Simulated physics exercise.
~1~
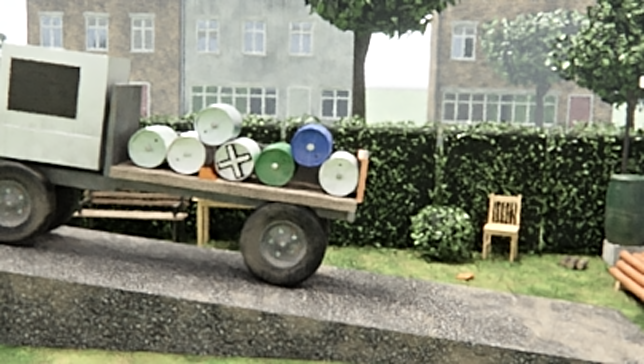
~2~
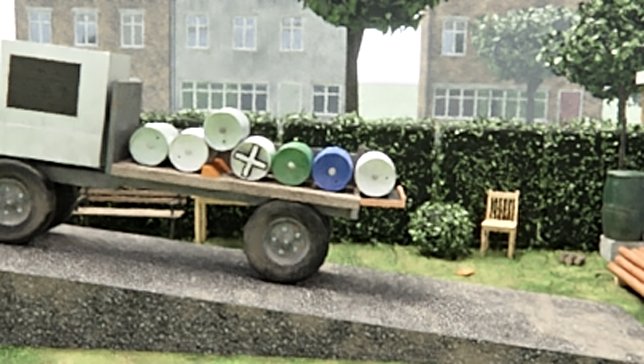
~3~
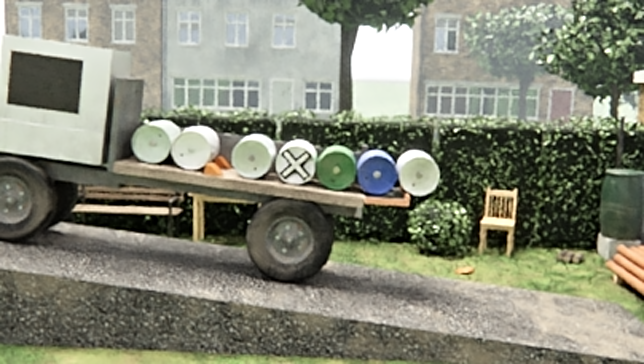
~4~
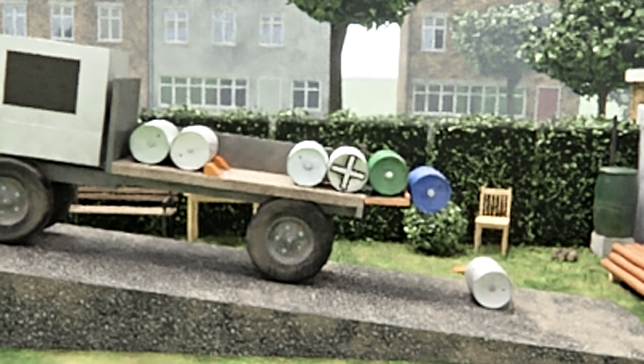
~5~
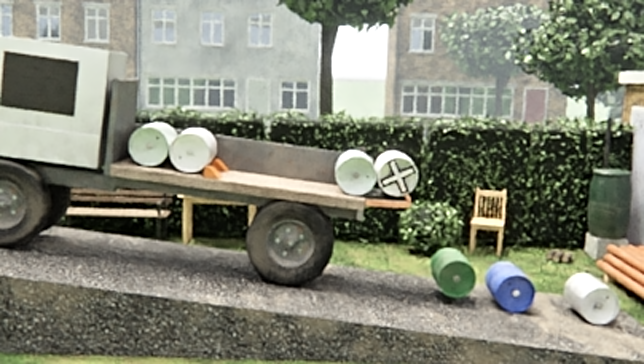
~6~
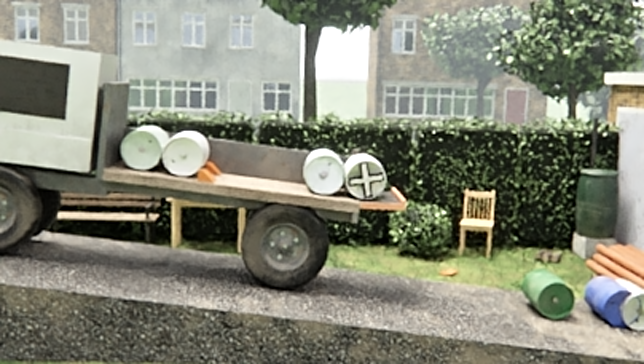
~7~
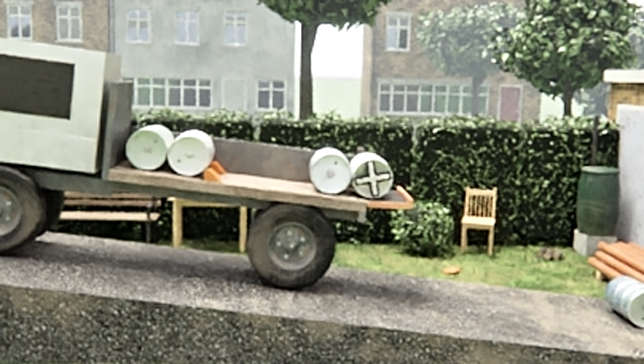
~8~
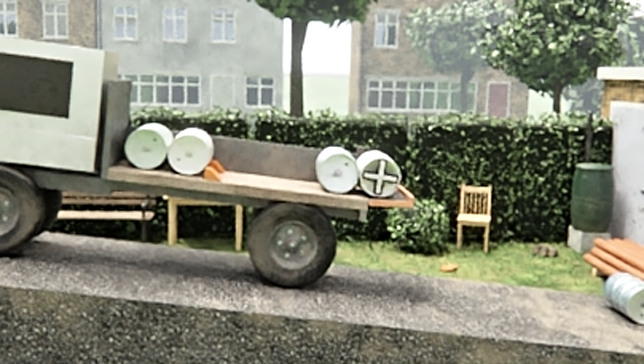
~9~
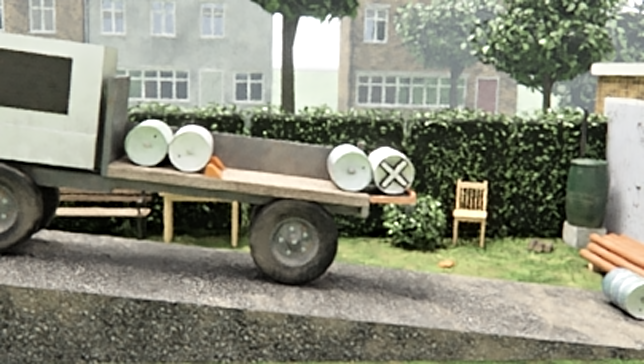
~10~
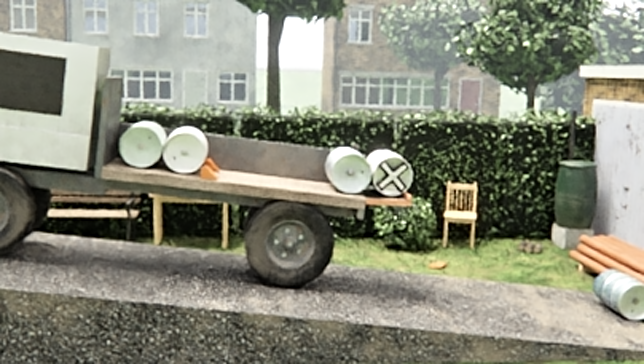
On a sloping truck bed, barrels roll right and three drop off, leaving four aboard.
